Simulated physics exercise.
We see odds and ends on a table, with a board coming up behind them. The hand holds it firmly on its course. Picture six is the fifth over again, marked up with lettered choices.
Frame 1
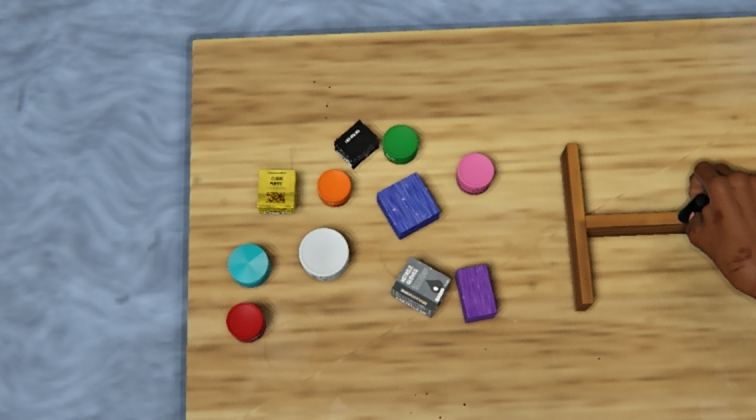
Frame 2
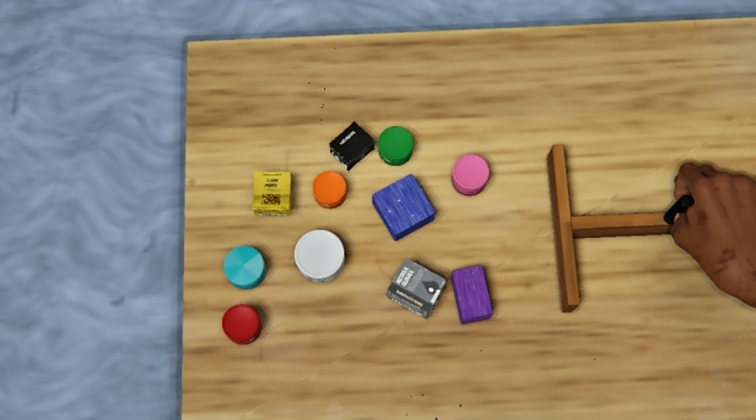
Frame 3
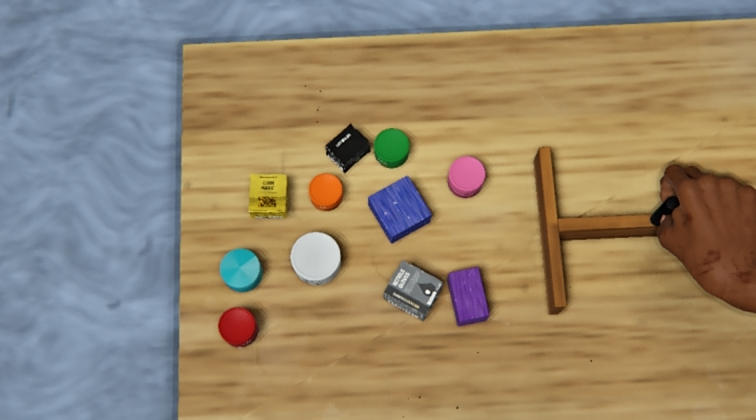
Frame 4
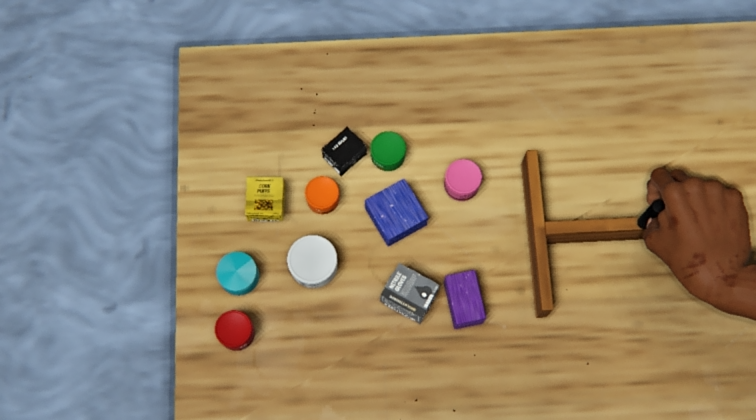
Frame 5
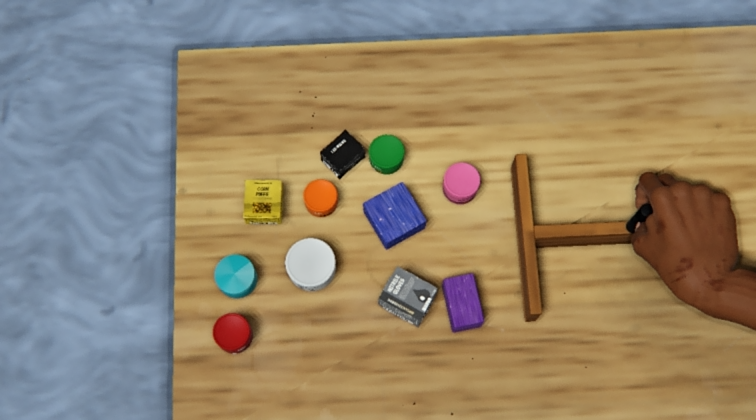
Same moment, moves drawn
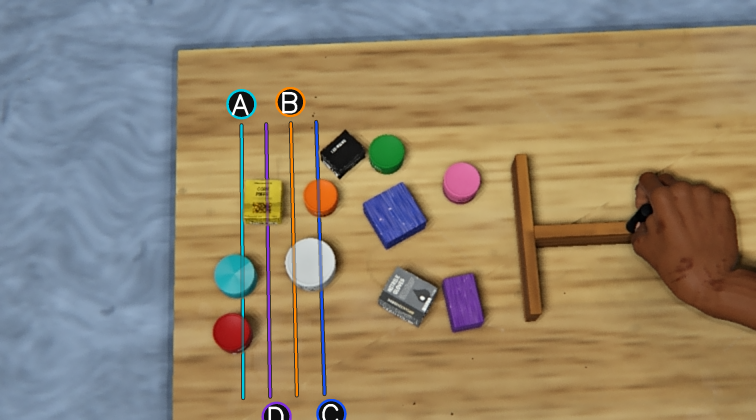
At first, small round pieces, little boxes and blocks in many colours lie scattered on a wooden table, with a T-shaped wooden board held by a hand at the right. The hand then slides the board steadily leftward, narrowing the gap to the purple and pink pieces, without touching them.
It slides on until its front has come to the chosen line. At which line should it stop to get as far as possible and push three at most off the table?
It can go as far as A.
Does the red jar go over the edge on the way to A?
By then, yes.
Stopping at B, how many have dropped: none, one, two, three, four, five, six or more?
In all, none.
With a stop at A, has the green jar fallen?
By then, no.
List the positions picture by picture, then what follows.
The first picture shows board (580, 221); pink tub (475, 174); green jar (401, 145).
The second picture shows board (566, 223); grey box (417, 289).
The third picture shows board (552, 225); yellow box (269, 196).
The fourth picture shows board (540, 228); white jar (313, 262).
The fifth picture shows board (529, 232); red jar (233, 334); turquoise tin (236, 277); black box (343, 155).
On the marked copy, A at (242, 256); B at (294, 253); C at (320, 252); D at (268, 255).
With A. Early on, board (425, 237); green jar (382, 150); purple block (407, 305).
Further on, board (321, 241); red jar (222, 335); turquoise tin (224, 278).
At the end, board (242, 245); red jar over the edge; turquoise tin over the edge; two fallen.
As for the rest, B is within the limit but short; C is within the limit but short; D is within the limit but short.
